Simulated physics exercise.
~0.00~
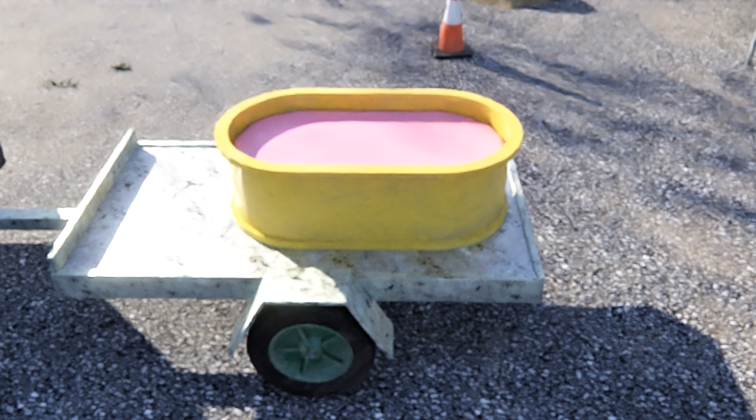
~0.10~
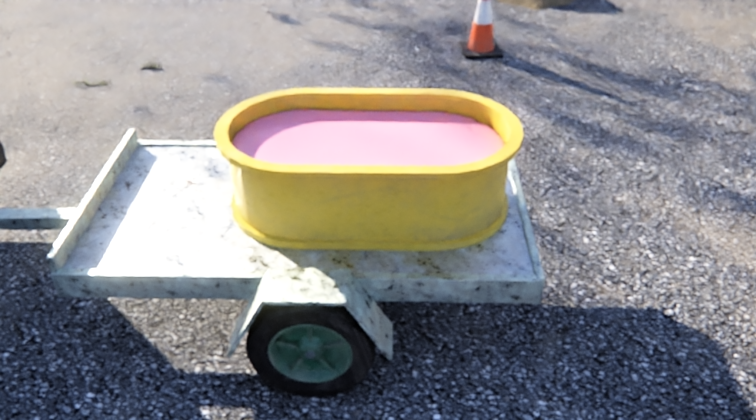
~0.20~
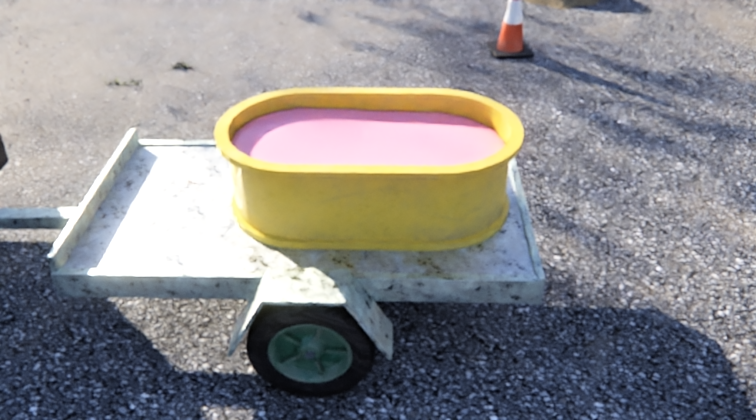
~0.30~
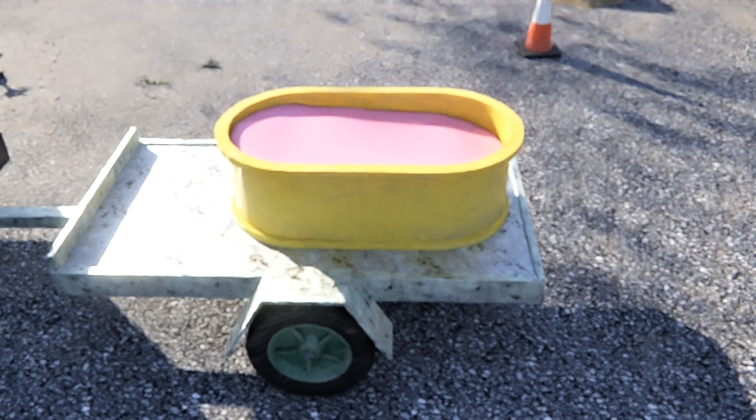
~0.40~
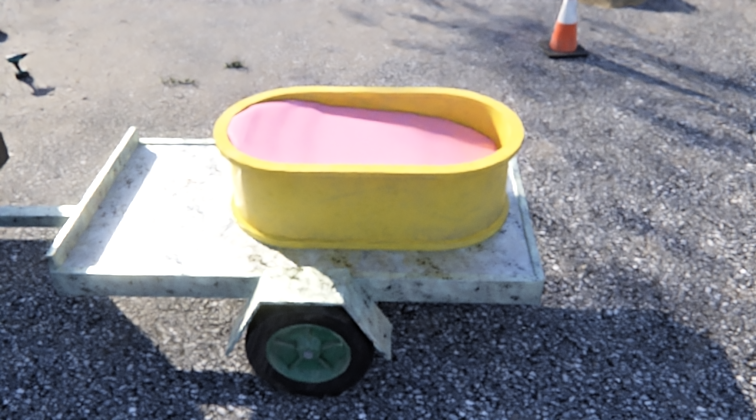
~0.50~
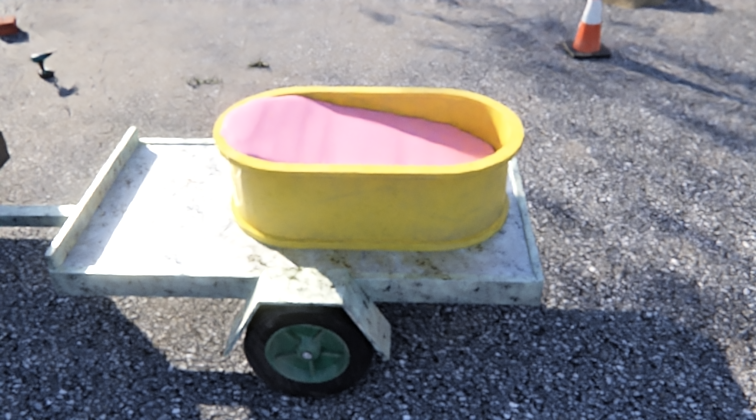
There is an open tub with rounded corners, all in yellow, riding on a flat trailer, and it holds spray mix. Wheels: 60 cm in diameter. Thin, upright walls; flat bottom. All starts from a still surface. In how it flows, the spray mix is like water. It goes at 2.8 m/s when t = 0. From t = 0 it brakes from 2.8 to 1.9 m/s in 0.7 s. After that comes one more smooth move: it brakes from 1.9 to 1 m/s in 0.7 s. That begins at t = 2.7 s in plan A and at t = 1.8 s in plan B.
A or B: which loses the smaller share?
Take A.
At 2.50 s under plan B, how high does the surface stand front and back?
Measured: Front = 52 cm, back = 14 cm.
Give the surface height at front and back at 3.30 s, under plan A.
At the front 44 cm, at the back 24 cm.
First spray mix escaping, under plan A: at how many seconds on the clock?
0.9 s.
For plan A, At 3.30 s it stands 24 cm high behind and 44 cm in front; 5 per cent has gone mostly over the front, some over the back.
For plan A, At 6.39 s 9 per cent has gone over the front and the back, 27 of 290 litres.
For plan B, At 2.50 s it stands 13 cm high behind and 52 cm in front; 8 per cent has gone over the front.
For plan B, At 5.49 s 16 per cent has gone mostly over the front, some over the back, 46 of 290 litres.
